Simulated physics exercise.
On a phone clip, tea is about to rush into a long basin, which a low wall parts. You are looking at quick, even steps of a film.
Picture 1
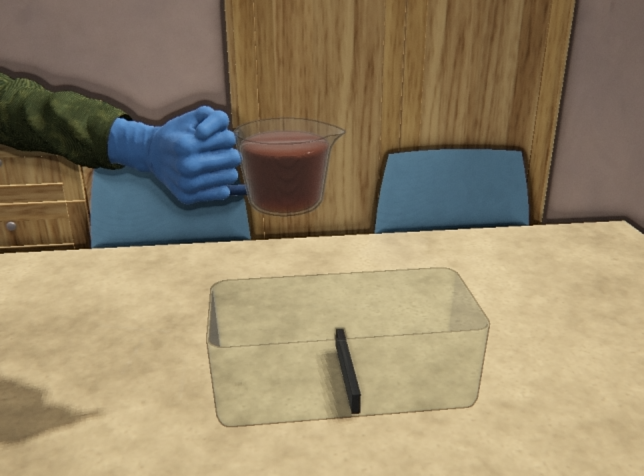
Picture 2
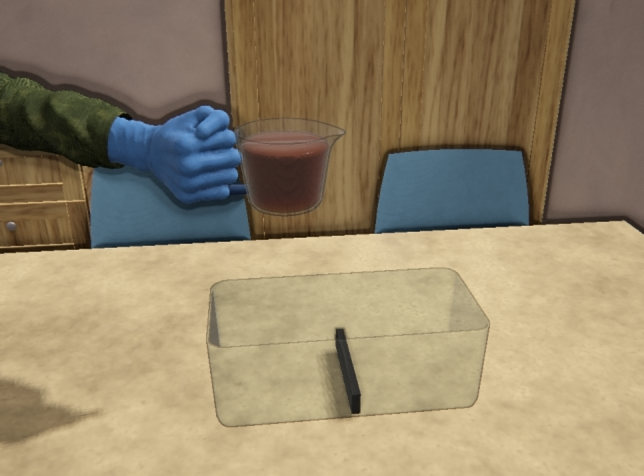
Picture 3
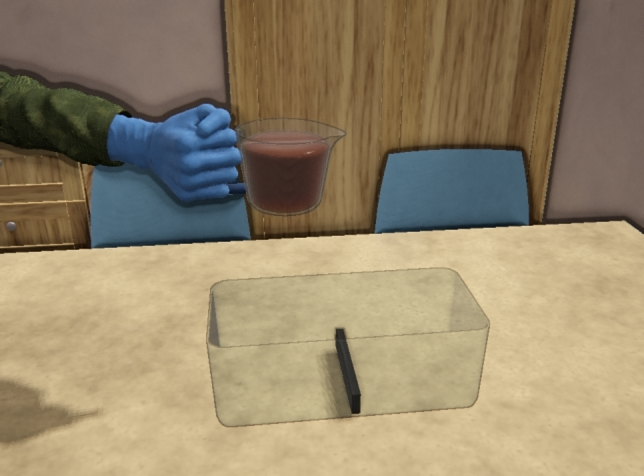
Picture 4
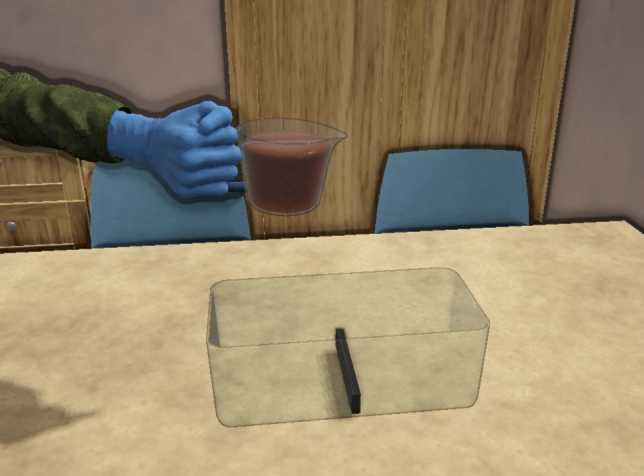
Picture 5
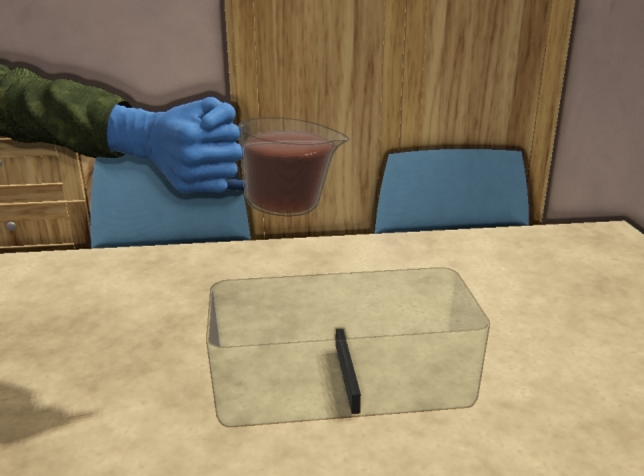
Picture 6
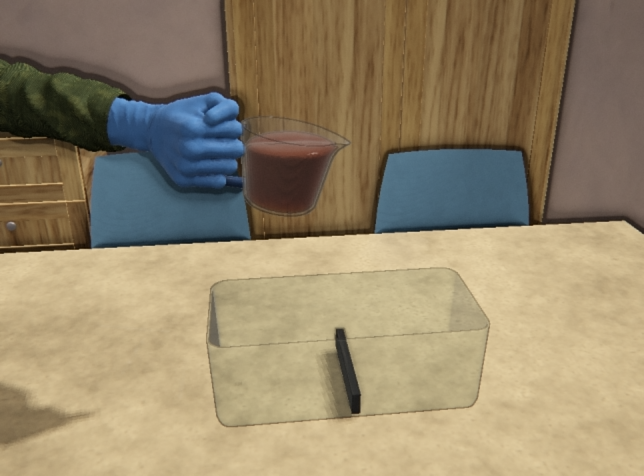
At a table with blue chairs behind it, a blue-gloved hand holds a clear jug of reddish-brown liquid above a long, empty see-through basin with a low dark divider; the jug stays level, then tilts slightly to the right.
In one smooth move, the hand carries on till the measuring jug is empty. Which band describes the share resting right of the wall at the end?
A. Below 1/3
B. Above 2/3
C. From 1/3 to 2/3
B, above 2/3.
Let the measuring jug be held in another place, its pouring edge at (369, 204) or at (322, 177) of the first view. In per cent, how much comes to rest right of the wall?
Result, first then second: About 95 % and about 75 %.
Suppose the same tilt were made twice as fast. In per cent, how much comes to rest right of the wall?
Roughly 85 in a hundred.
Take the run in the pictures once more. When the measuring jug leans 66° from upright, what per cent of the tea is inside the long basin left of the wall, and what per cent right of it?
I'd put the left part near 0 per cent and the right part near 10.
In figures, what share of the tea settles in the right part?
I'd say near 90 in a hundred.
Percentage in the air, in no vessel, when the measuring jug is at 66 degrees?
About 25 per cent.
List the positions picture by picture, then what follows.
In the first frame, tilt 0°; pouring edge (346, 130); surface from (239, 142) to (330, 139); the long basin's rim runs from (210, 313) to (472, 297); the wall's top is at (347, 360).
In the second frame, tilt 0°; pouring edge (346, 130); surface from (239, 142) to (330, 140).
In the third frame, tilt 2°; pouring edge (347, 132); surface from (240, 142) to (330, 140).
In the fourth frame, tilt 4°; pouring edge (348, 134); surface from (241, 142) to (331, 141).
In the fifth frame, tilt 7°; pouring edge (349, 137); surface from (243, 143) to (334, 142).
In the sixth frame, tilt 11°; pouring edge (351, 141); surface from (244, 143) to (337, 141).
A moment on, the tilt is 66° and 64 per cent is still to pour, 0 is left of the wall and 9 right of it.
Next, the tilt is 102° and 9 per cent is still to pour, 3 is left of the wall and 71 right of it.
Then the tilt is 110° and 0 per cent is still to pour, 8 is left of the wall and 90 right of it.
Later the tilt is 110° and 0 per cent is still to pour, 8 is left of the wall and 90 right of it.
In the end 8 per cent lies left of the wall, 90 right of it and 2 outside.
